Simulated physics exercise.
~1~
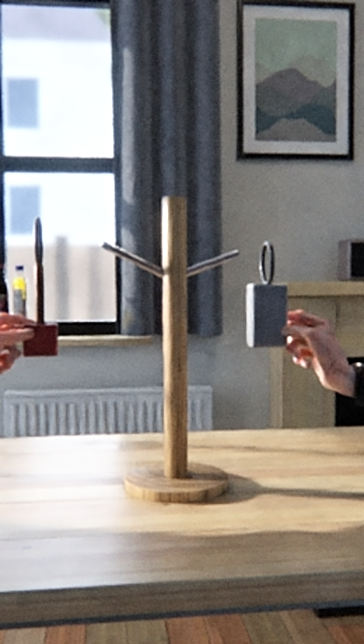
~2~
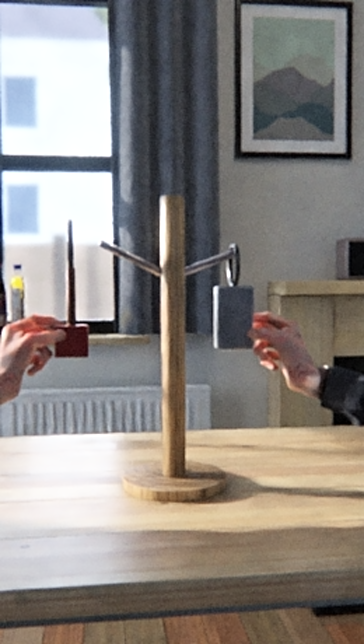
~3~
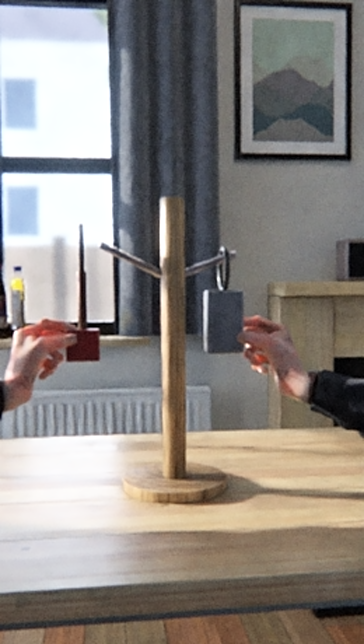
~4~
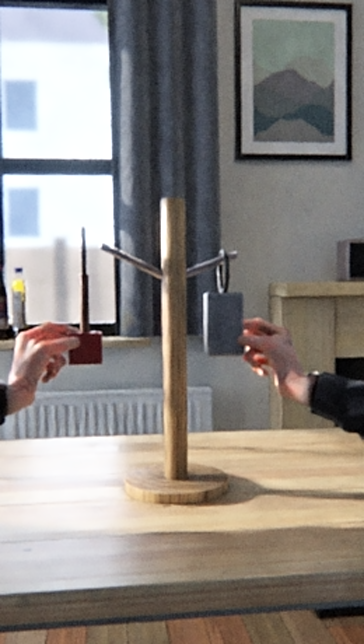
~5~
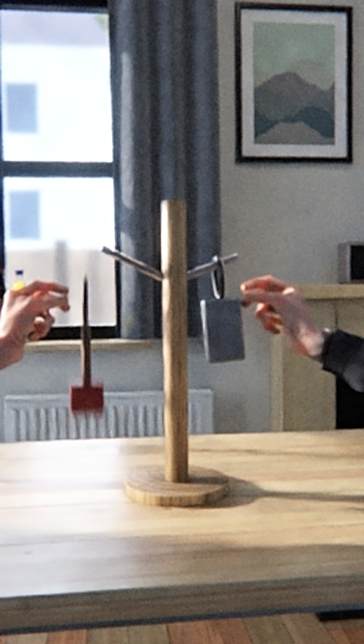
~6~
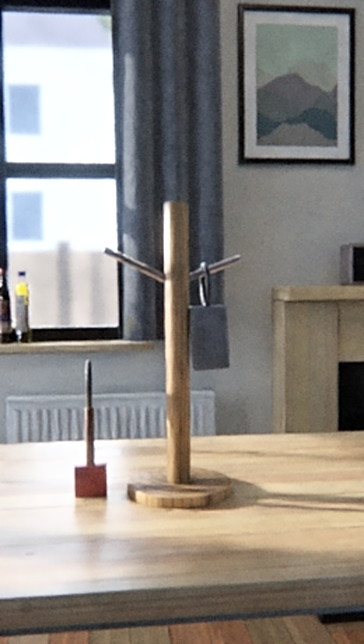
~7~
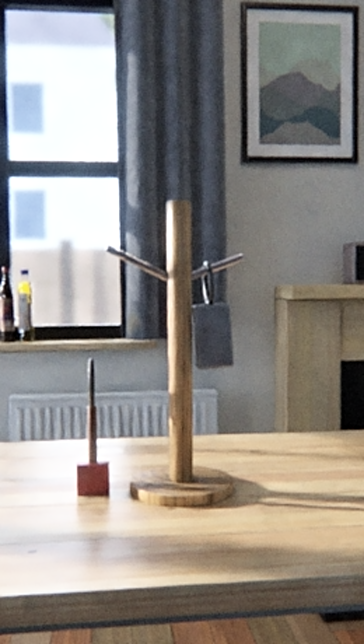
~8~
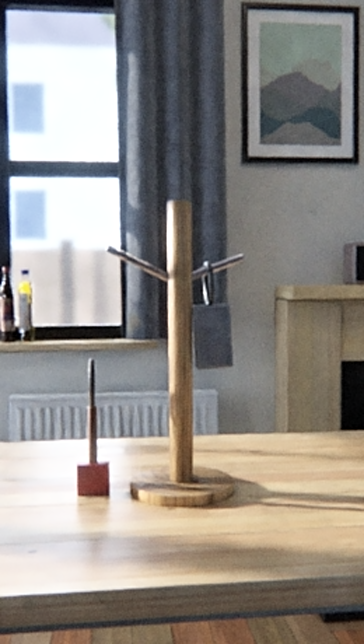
Two hands brought a red brush and a grey pouch in from either side toward a wooden peg stand on a table, then let go; the brush dropped and ended upright on the tabletop, while the pouch stayed hanging from the right peg.
